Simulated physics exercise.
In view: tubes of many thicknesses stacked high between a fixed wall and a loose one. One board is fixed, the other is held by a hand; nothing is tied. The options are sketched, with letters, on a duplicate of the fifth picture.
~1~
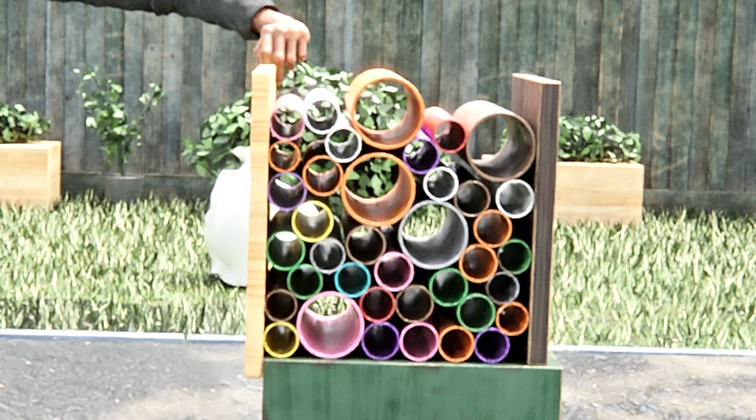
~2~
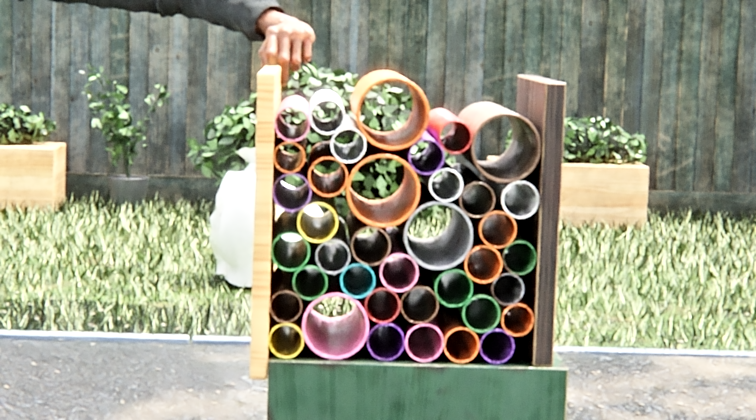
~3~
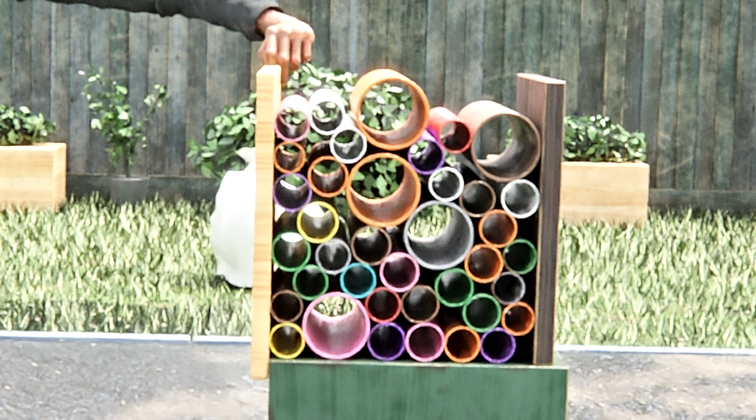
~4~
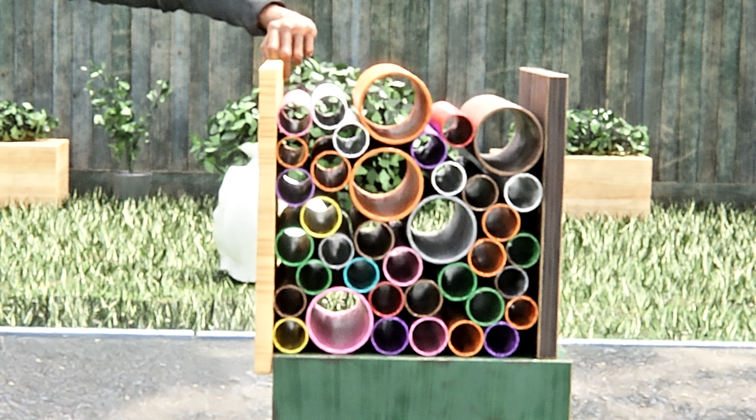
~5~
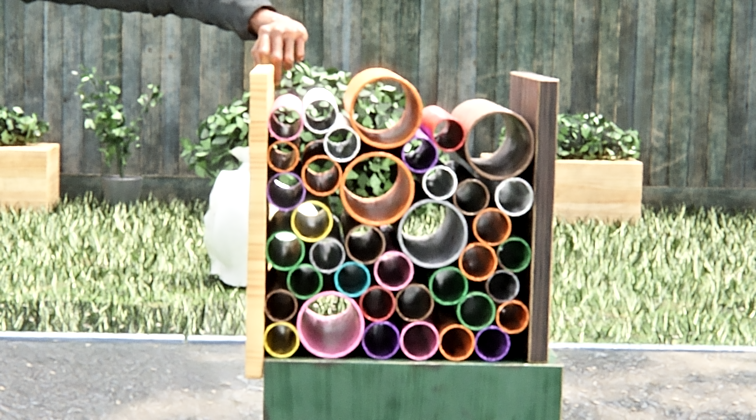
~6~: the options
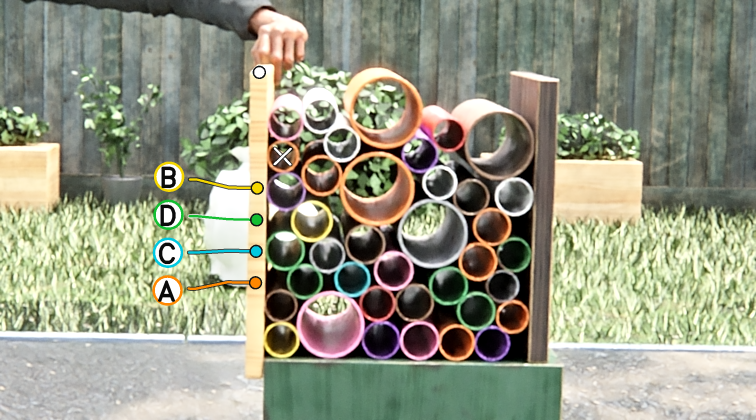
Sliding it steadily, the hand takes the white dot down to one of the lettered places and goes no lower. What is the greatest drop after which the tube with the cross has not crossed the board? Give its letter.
It can be let down to B.
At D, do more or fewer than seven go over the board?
It loses fewer than seven.
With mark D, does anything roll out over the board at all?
Yes, at D.
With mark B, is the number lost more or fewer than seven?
Fewer than seven.
On the marked copy, A at (256, 283); B at (258, 188); C at (256, 251); D at (257, 220); the cross at (283, 157); the white dot at (260, 73).
Following B. Soon after the start, top of the board (267, 127).
Later, top of the board (266, 187).
In the end, top of the board (266, 188), one out over the board, the crossed one still inside.
As for the rest, A lets the crossed one out; C lets the crossed one out; D lets the crossed one out.
